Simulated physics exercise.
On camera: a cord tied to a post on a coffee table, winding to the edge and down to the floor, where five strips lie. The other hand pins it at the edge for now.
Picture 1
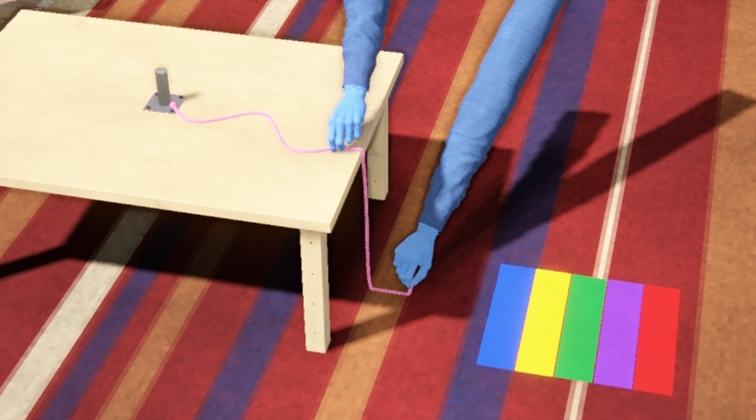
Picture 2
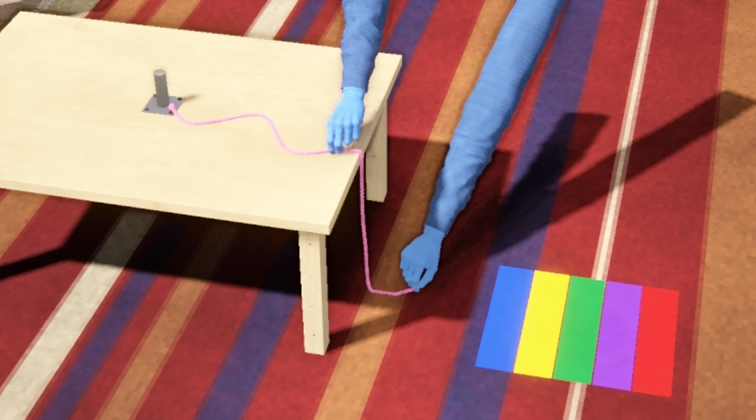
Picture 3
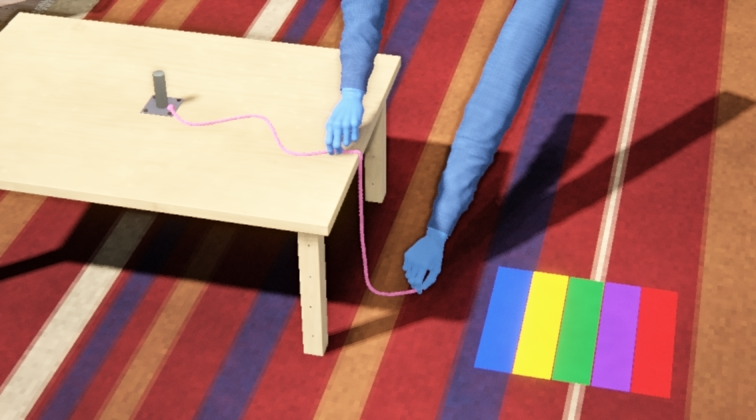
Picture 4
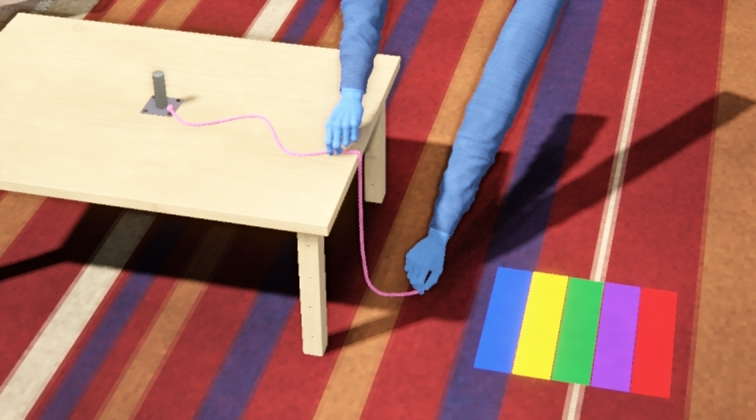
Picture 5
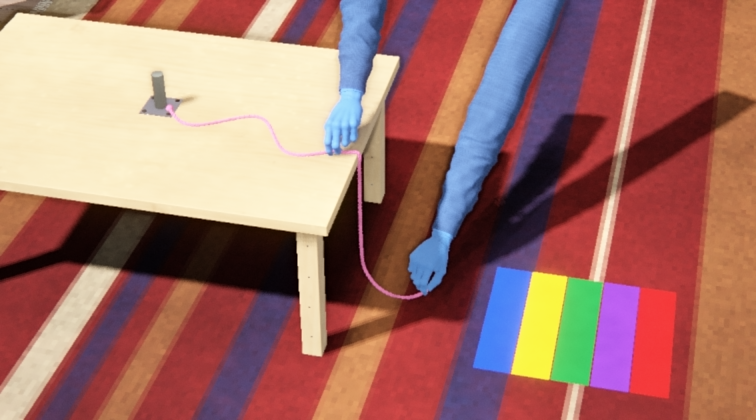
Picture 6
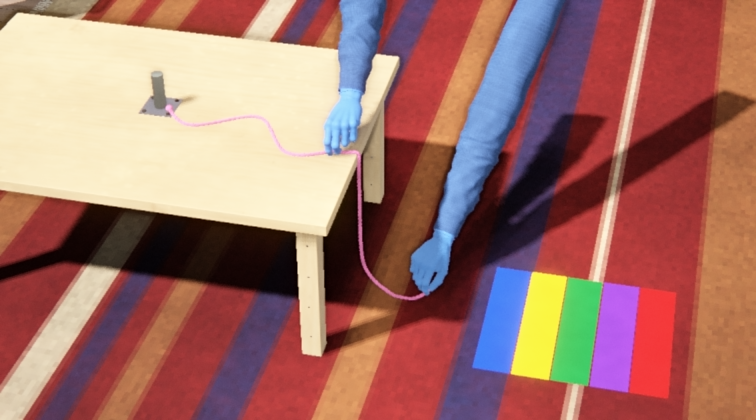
A blue hand draws the pink cord's end slightly right while another pins it.
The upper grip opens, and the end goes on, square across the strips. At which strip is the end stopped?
The end stops over the green strip.
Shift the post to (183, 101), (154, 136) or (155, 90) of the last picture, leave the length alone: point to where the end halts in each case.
About (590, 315), (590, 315) and (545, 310).
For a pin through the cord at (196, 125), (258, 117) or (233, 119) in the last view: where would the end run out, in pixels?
Near (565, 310), (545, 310) and (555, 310).
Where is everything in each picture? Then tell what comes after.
End (412, 284); blue (500, 348); yellow (537, 354); green (576, 360); purple (615, 366); red (655, 372), in the first picture.
End (419, 287); cord through (189, 123) (260, 116) (290, 151) (361, 161) (363, 221) (368, 280), in the second picture.
End (422, 289), in the third picture.
End (423, 289); cord through (187, 124) (259, 117) (288, 153) (360, 162) (361, 222) (368, 282), in the fourth picture.
End (427, 290), in the fifth picture.
End (429, 291); cord through (186, 124) (257, 117) (287, 153) (359, 162) (360, 222) (375, 281), in the sixth picture.
A little later, end near (509, 303); over blue.
Next, end near (550, 309); over yellow.
When it is tight, end near (574, 312); over green. It gets as far as the green strip.
